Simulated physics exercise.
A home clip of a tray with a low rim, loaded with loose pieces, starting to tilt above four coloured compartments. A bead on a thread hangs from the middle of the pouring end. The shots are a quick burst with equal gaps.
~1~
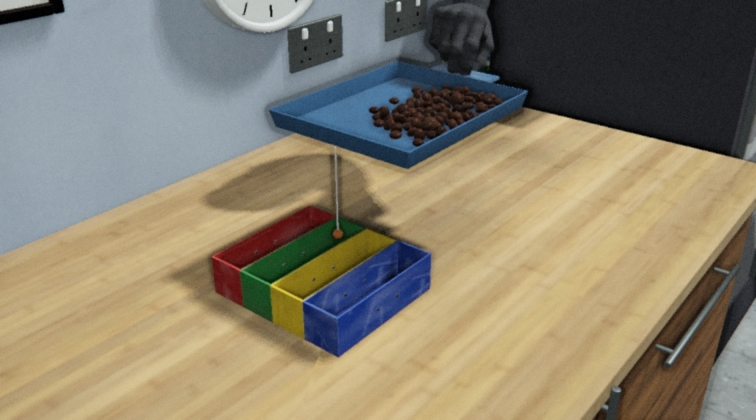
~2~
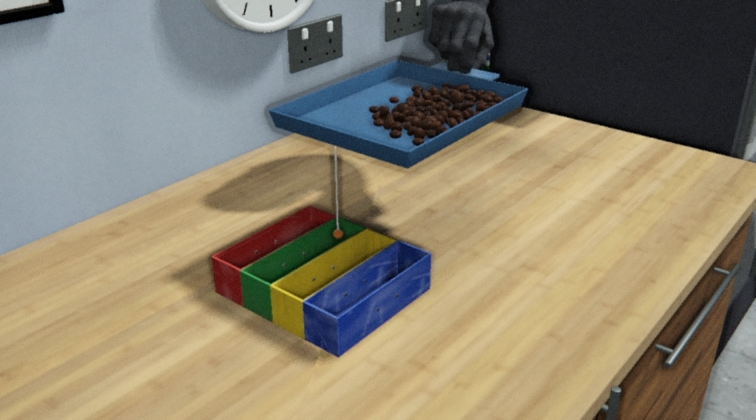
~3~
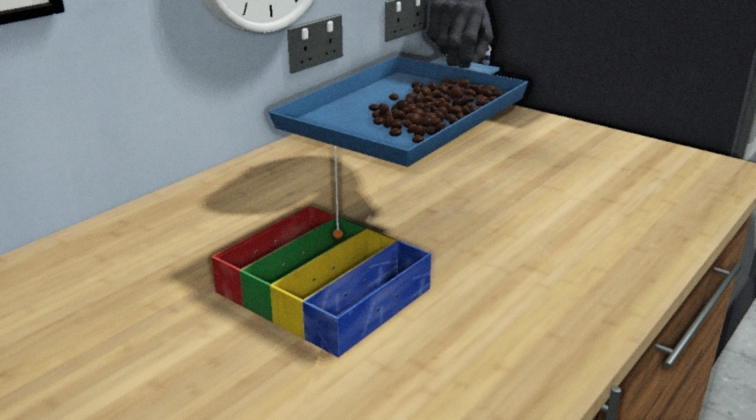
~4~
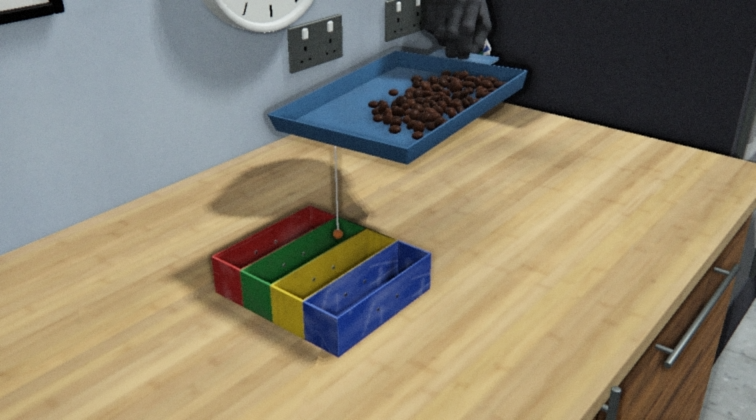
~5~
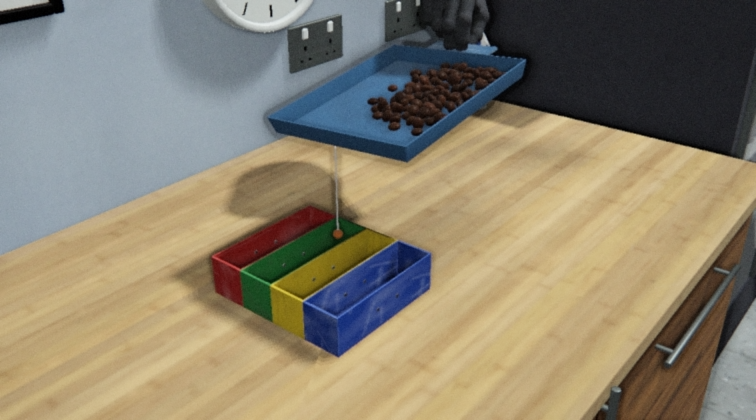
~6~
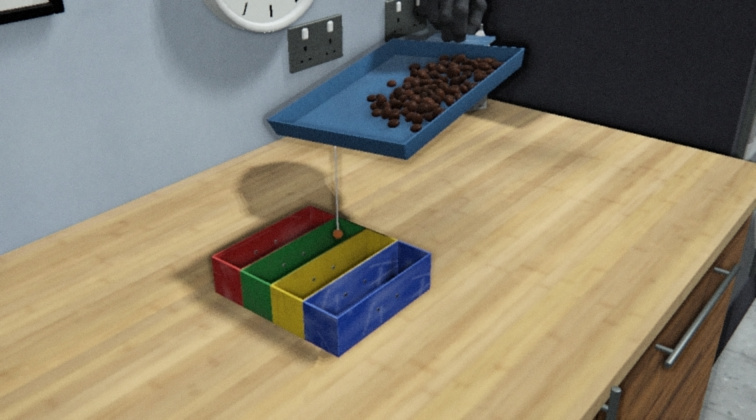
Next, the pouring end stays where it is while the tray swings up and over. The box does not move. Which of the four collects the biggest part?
Fullest: The red cell.
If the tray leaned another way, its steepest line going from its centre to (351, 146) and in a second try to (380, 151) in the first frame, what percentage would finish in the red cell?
Near 10 % and 0 %.
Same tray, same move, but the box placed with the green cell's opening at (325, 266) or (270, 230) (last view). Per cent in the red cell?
Near 10 % and 10 %.
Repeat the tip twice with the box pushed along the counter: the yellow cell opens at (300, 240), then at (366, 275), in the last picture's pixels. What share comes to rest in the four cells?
In turn 100 and 10 in a hundred.
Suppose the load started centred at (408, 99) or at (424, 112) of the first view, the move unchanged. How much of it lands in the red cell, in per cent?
In turn 60 and 60 in a hundred.
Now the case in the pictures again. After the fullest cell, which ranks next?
The runner-up: Green.
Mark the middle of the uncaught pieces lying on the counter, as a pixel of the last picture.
Roughly at (228, 253).
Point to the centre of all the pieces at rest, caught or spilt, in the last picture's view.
Roughly at (272, 263).
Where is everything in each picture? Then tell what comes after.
In the first frame, corners of the pouring end at (275, 109) and (408, 150), level; middle of the load at (438, 113), flat chocolate drops; bead on its thread at (338, 234); red cell at (228, 278); green cell at (257, 293); yellow cell at (288, 308); blue cell at (321, 325).
In the second frame, corners of the pouring end at (275, 110) and (408, 149), level; middle of the load at (438, 111).
In the third frame, corners of the pouring end at (274, 111) and (407, 148), tipped barely, lowest at the left corner; middle of the load at (438, 108).
In the fourth frame, corners of the pouring end at (273, 113) and (406, 146), tipped a little, lowest at the left corner; middle of the load at (437, 102).
In the fifth frame, corners of the pouring end at (273, 116) and (405, 144), tipped a little, lowest at the left corner; middle of the load at (436, 96).
In the sixth frame, corners of the pouring end at (273, 118) and (403, 142), tipped a little, lowest at the left corner; middle of the load at (435, 90); red cell at (228, 278); green cell at (257, 293); yellow cell at (288, 308); blue cell at (321, 325).
Soon after the last picture, tray tipped steeply; nearly all on the tray; a stray few in the green cell; a small part falling or outside the box.
A little later, tray tipped right over; about a quarter on the tray; about a quarter in the red cell; a small part in the green cell; about a third falling or outside the box.
Later still, tray tipped past a quarter turn; about half in the red cell; a small part in the green cell; about a third falling or outside the box.
At rest, tray tipped past a quarter turn; about half in the red cell; a small part in the green cell; none in the blue cell; none in the yellow cell; about a third outside the box.
